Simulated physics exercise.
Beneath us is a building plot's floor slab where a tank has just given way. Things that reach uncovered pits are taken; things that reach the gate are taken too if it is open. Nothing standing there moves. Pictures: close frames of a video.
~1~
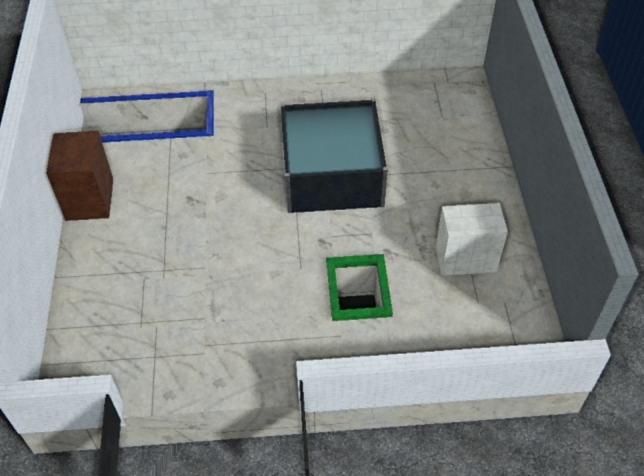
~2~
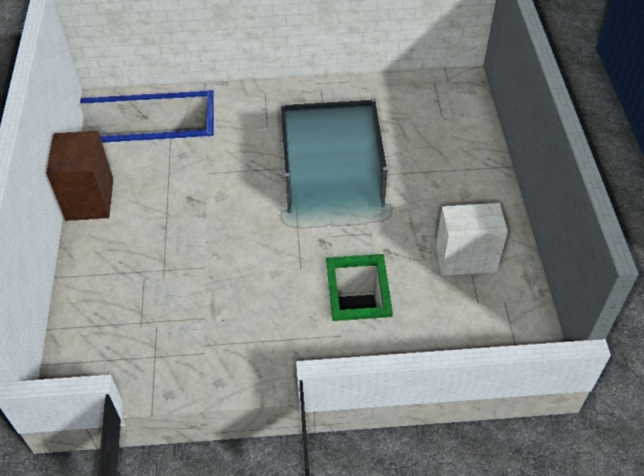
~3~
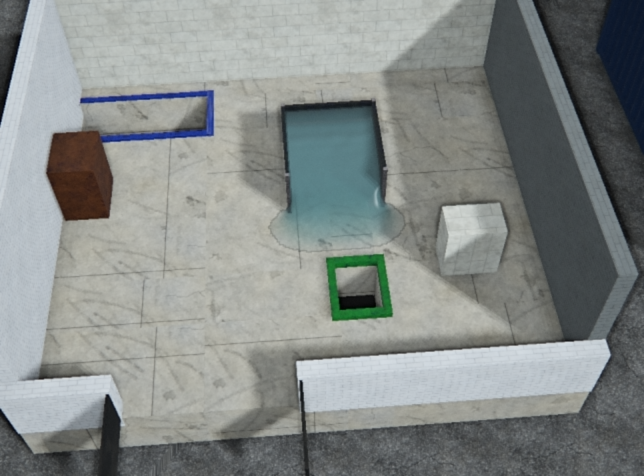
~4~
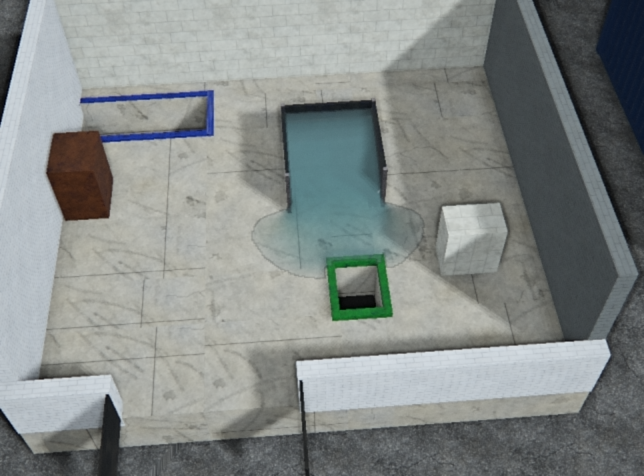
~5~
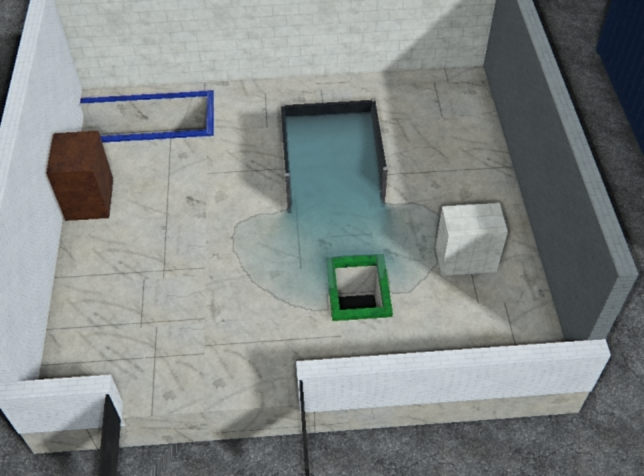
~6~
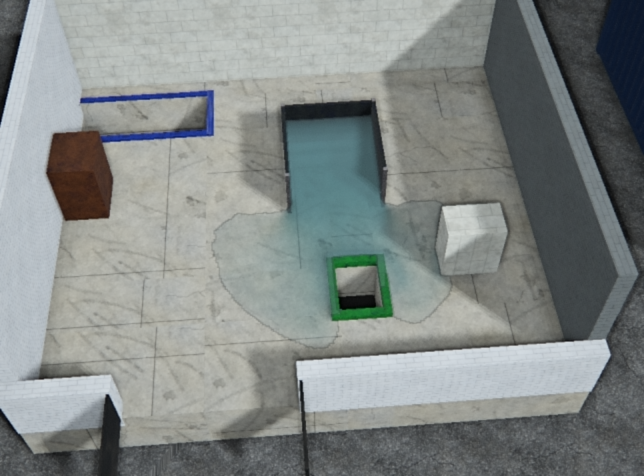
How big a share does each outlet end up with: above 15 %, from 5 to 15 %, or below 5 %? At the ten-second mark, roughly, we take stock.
The result: The gate gets above 15 %; the blue pit gets below 5 %; the green pit gets above 15 %.
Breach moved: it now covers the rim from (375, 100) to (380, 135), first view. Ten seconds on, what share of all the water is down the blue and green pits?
Estimates in per cent: Blue 6, green 0.
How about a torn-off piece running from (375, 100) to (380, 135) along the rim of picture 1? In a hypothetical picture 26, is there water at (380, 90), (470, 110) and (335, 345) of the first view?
Spot by spot: Soaked through, then soaked through, then unaffected.
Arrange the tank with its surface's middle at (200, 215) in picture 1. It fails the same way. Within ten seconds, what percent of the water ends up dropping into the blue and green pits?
Shares - blue: 0 in a hundred; green: 0 in a hundred.
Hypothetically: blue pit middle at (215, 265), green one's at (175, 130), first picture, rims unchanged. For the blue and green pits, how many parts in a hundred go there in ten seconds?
Of the total, the blue pit holds 12 per cent and the green pit 0 per cent.
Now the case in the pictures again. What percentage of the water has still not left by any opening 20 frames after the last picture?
I'd say roughly 60 percent.
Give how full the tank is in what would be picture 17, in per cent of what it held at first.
Around 20 in a hundred, give or take.
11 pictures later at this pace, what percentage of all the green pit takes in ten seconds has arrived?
My figure is 90 in a hundred.
A moment on, water covers 30 % of the floor; the gate 2 %, the blue pit 0 %, the green pit 13 %.
Next, water covers 35 % of the floor; the gate 10 %, the blue pit 0 %, the green pit 19 %.
Then, water covers 40 % of the floor; the gate 19 %, the blue pit 0 %, the green pit 21 %.
Later, water covers 60 % of the floor; the gate 26 %, the blue pit 0 %, the green pit 21 %.
In the end, water covers 70 % of the floor; the gate 31 %, the blue pit 0 %, the green pit 21 %.
